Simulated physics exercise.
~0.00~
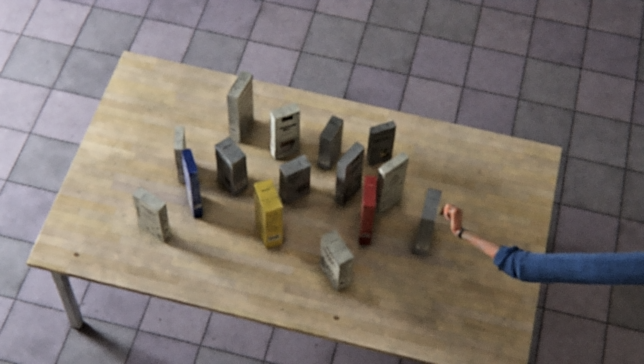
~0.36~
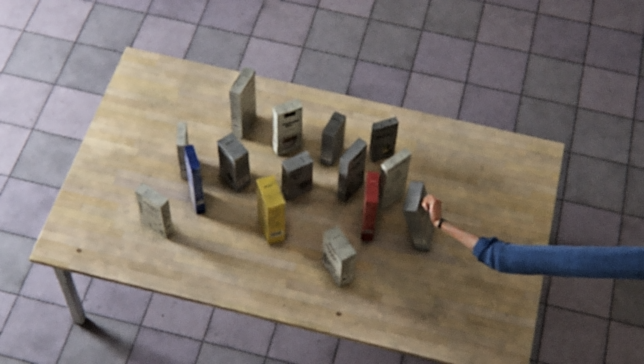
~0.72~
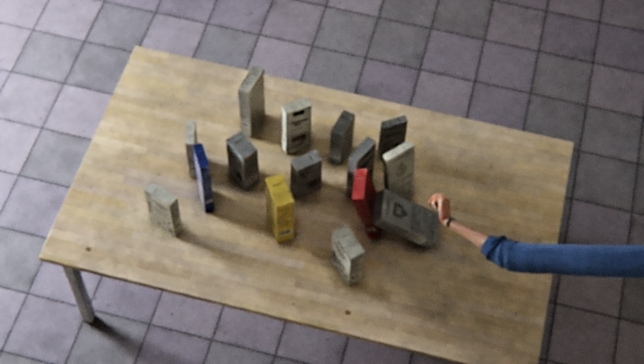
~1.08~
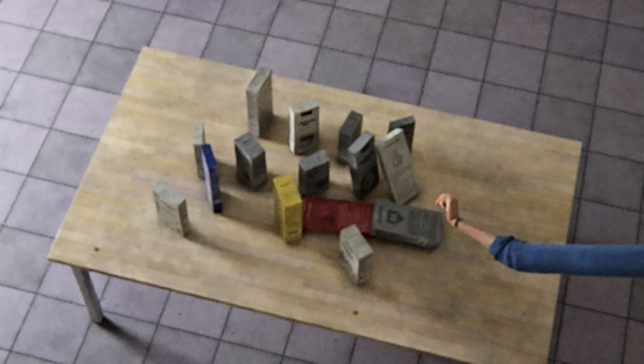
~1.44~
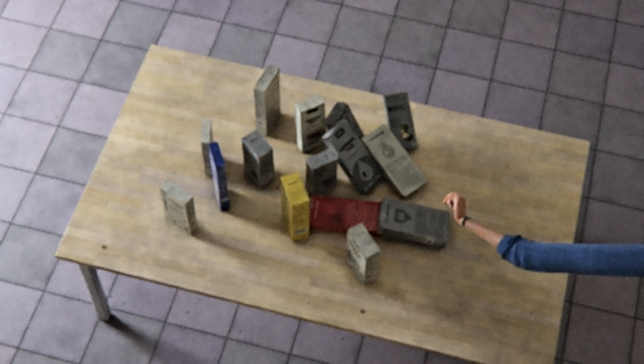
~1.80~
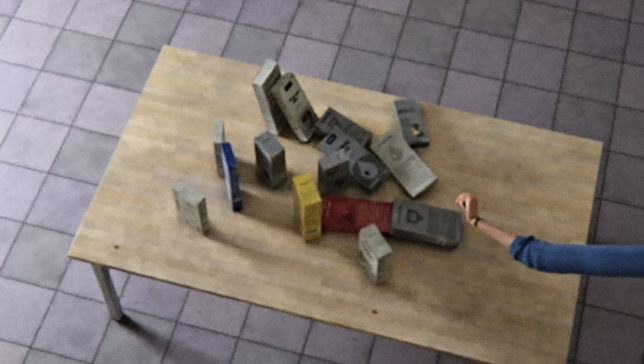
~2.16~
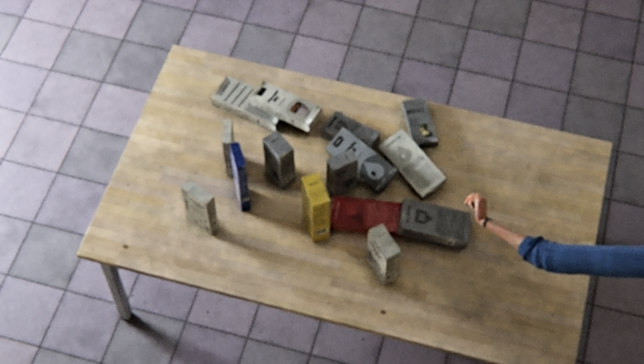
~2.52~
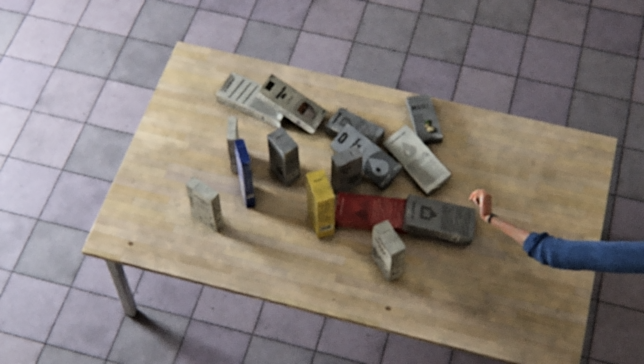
On a wooden table over a tiled floor, a hand tipped a gray box leftward into the red one, and both fell flat while several gray and pale boxes behind toppled in turn, leaving the yellow and blue boxes standing among a few others.
